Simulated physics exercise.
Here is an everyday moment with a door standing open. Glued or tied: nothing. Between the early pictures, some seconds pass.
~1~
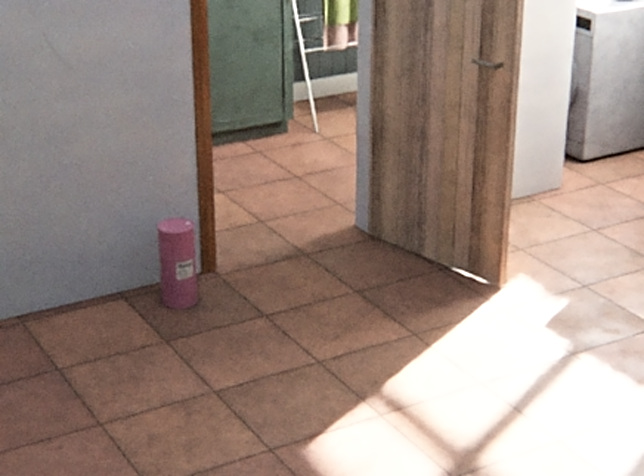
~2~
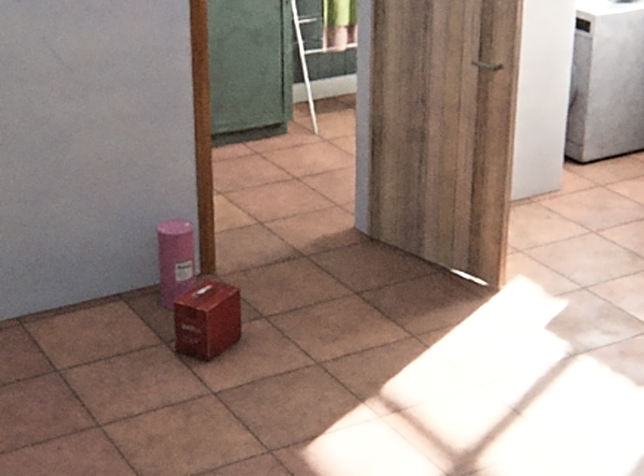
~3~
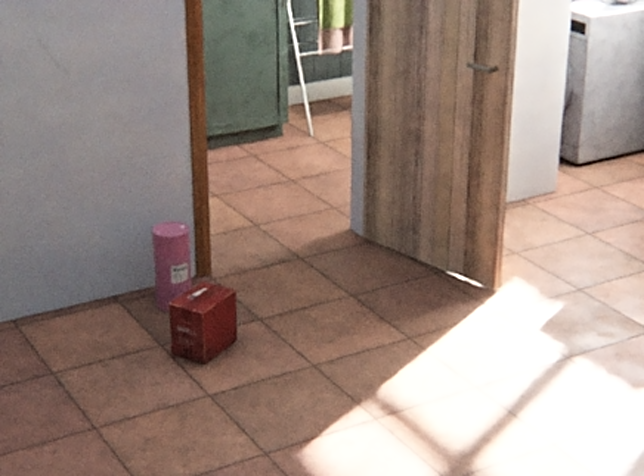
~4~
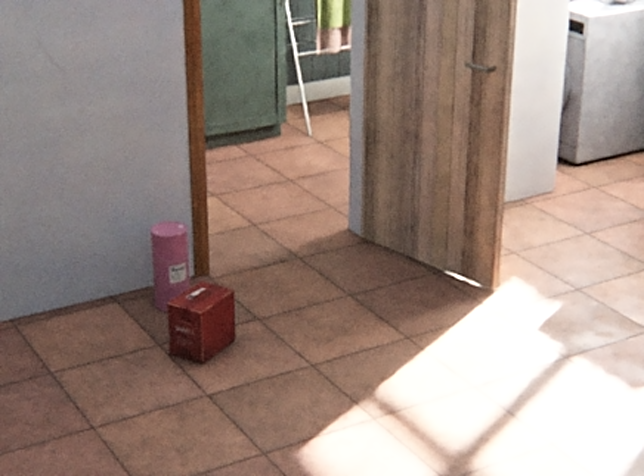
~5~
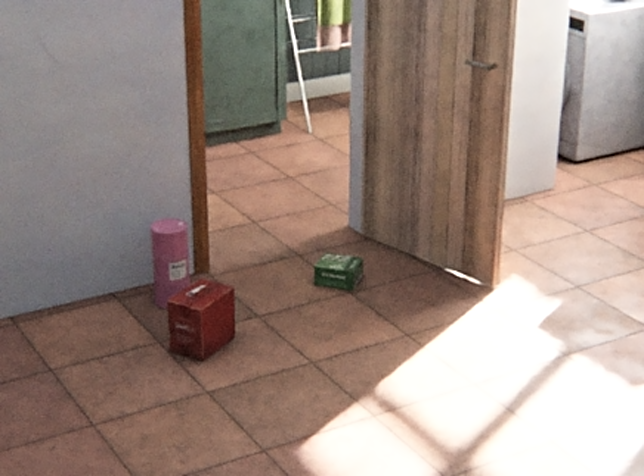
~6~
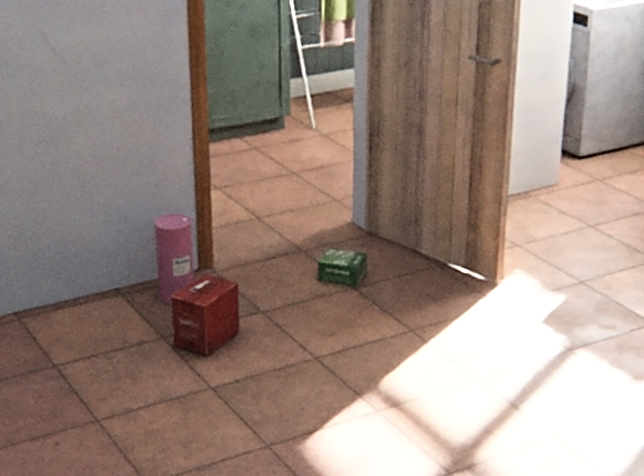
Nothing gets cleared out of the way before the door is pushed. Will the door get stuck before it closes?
No, it closes.
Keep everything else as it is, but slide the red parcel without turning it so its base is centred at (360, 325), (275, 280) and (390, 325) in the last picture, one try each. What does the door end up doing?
First try: It reaches the frame; second try: It jams; third try: It reaches the frame.
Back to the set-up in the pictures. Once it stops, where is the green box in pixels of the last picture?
It ends up near (213, 232).
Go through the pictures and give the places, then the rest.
The first picture shows door wide open and still.
The second picture shows door wide open and still; red parcel (208, 320); pink canister (177, 265).
The third picture shows door wide open and still; red parcel (204, 322); pink canister (173, 267).
The fourth picture shows door wide open and still; red parcel (202, 322); pink canister (171, 267).
The fifth picture shows door wide open and still; red parcel (202, 319); pink canister (171, 264).
The sixth picture shows door wide open and still; green box (343, 267); red parcel (206, 315).
Then, 1.00 s on from there, door 43° open; green box shifted about its own width near (312, 267).
Then, 1.30 s on from there, door 14° open; green box shifted well along near (253, 254).
In the end, door 0° open; moved from the start, green box; the other 2 unmoved. At the end, from the last picture's camera, green box near (213, 232).
